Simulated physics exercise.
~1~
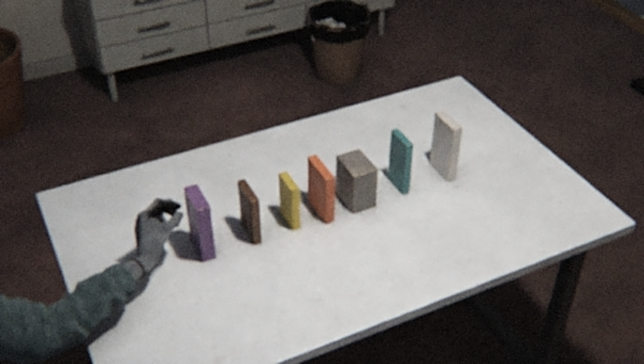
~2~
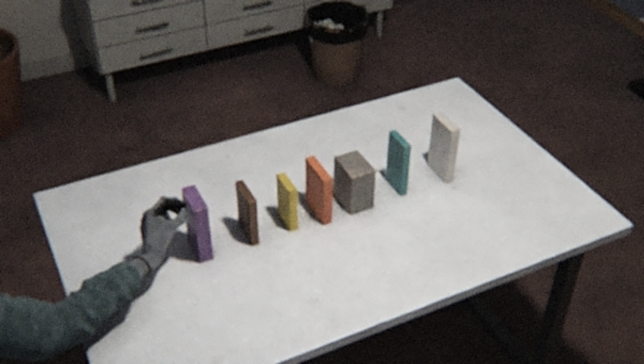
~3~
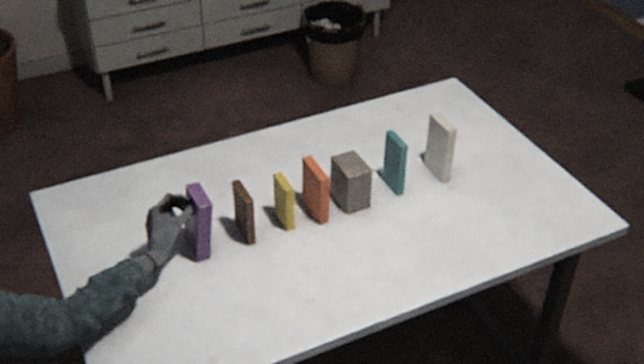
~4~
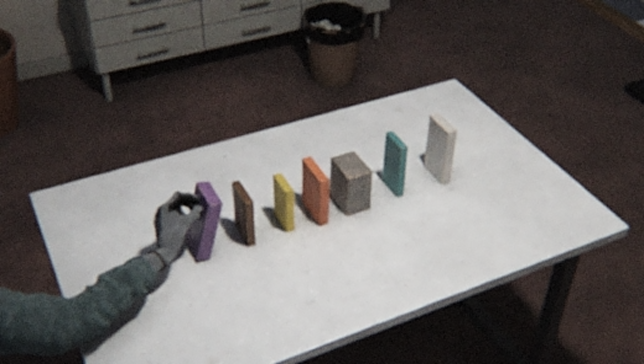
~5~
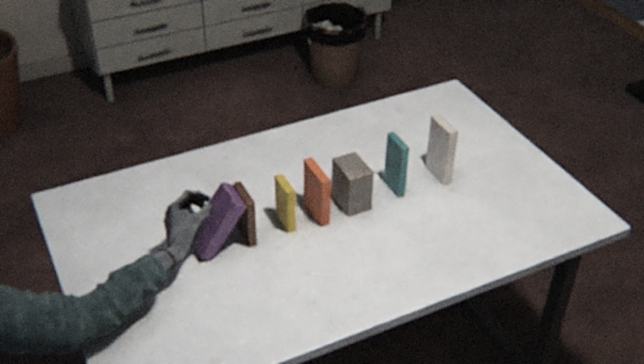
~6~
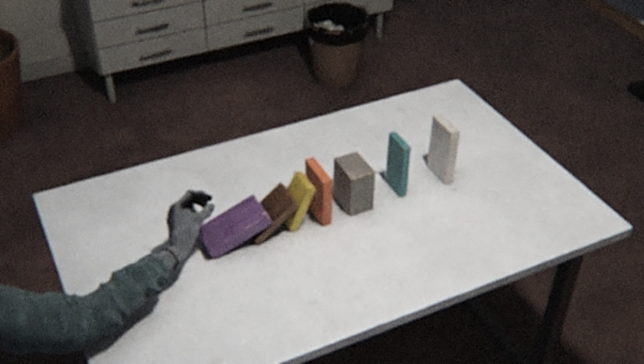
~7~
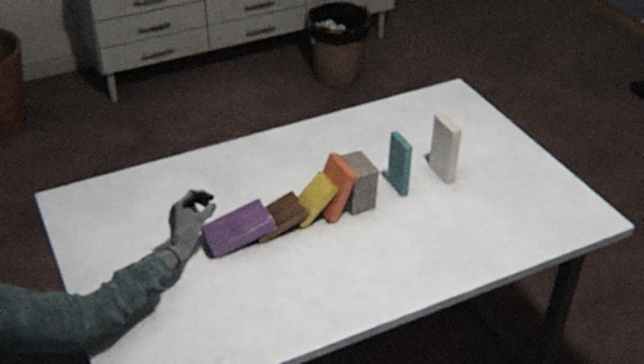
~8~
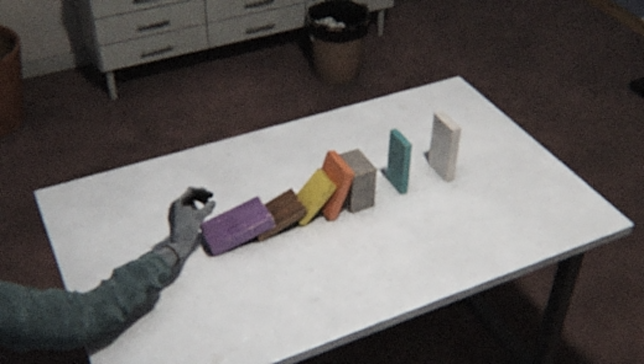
Gloved hand tipping a purple board into brown, yellow and orange pieces, which topple rightward until the orange leans against a standing grey block.
